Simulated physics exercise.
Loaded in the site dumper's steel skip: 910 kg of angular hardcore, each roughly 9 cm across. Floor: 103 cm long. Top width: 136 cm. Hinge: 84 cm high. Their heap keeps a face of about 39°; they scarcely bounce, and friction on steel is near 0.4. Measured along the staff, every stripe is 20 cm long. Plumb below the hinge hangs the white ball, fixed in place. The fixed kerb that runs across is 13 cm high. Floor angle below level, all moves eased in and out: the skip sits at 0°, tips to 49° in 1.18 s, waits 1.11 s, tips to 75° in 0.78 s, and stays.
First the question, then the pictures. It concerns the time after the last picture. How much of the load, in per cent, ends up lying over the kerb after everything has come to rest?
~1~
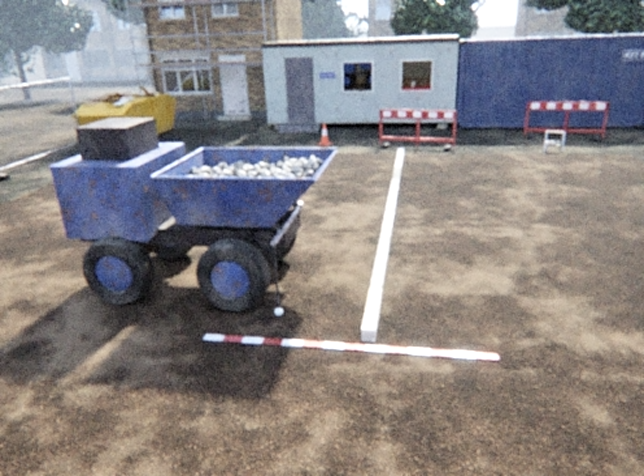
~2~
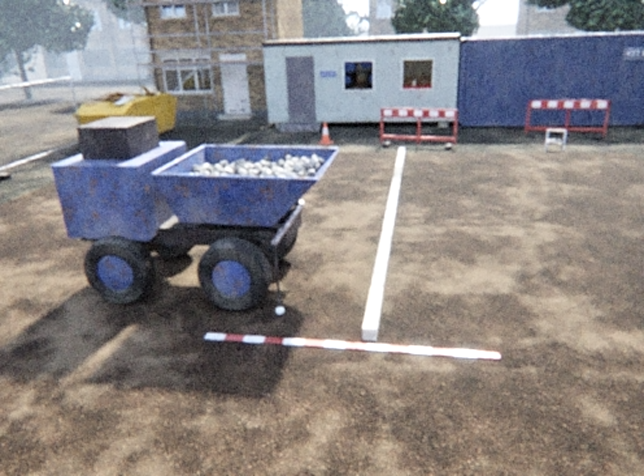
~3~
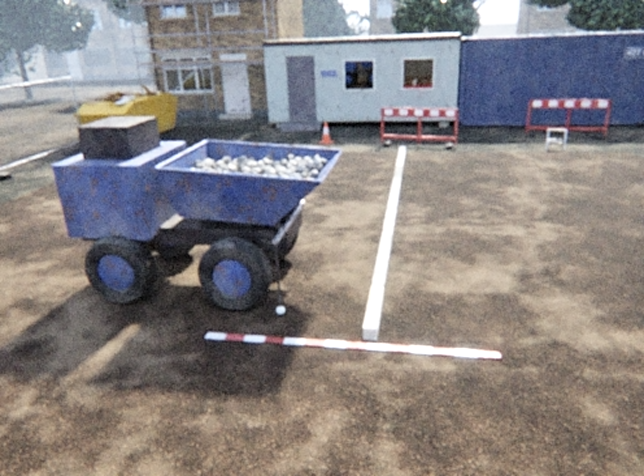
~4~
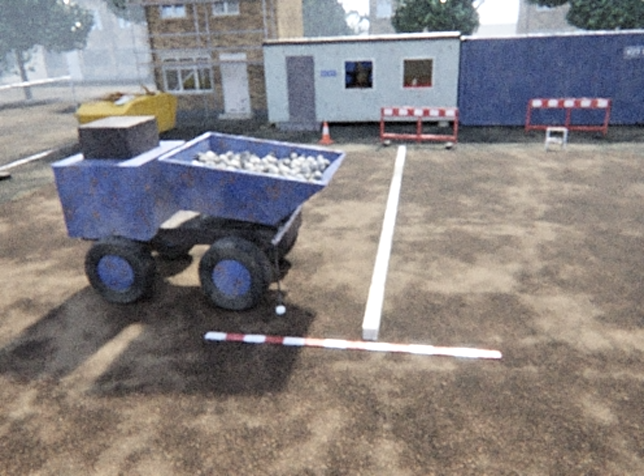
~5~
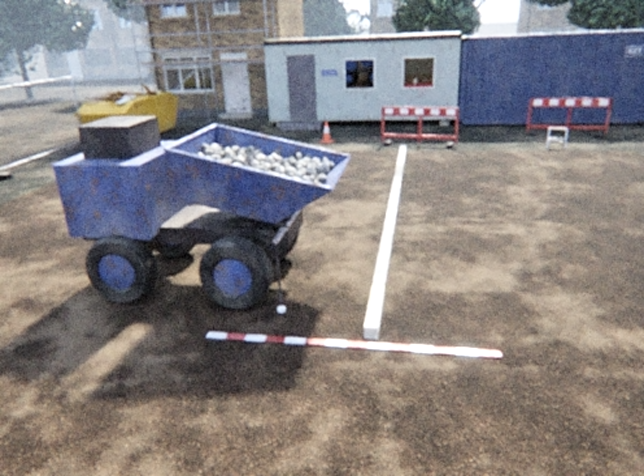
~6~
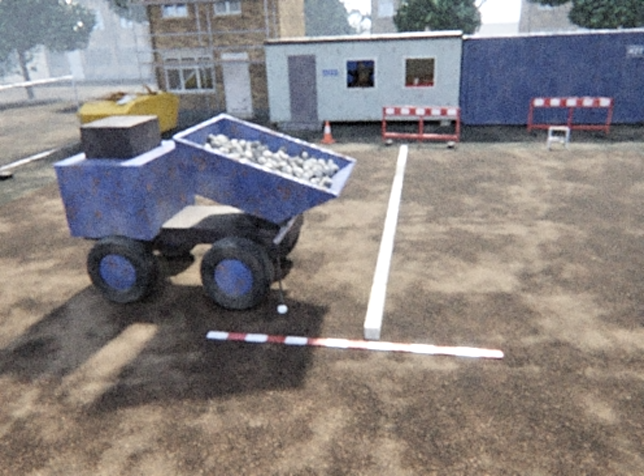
Roughly 70 per cent of it.
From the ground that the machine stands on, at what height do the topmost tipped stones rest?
Some 46 cm above that level.
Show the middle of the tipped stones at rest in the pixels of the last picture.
Their middle ends up near (403, 279).
A little later the floor is at 41°; 100 % in the skip; the foremost stones are at (342, 197).
Then the floor is at 49°; 100 % in the skip; the foremost stones are at (354, 209).
Later still the floor is at 75°; 43 % in the skip, 20 % on this side of the kerb, 37 % over the kerb; the foremost stones are at (441, 280).
In the end the floor is at 75°; 0 % in the skip, 32 % on this side of the kerb, 68 % over the kerb; the foremost stones are at (523, 311).
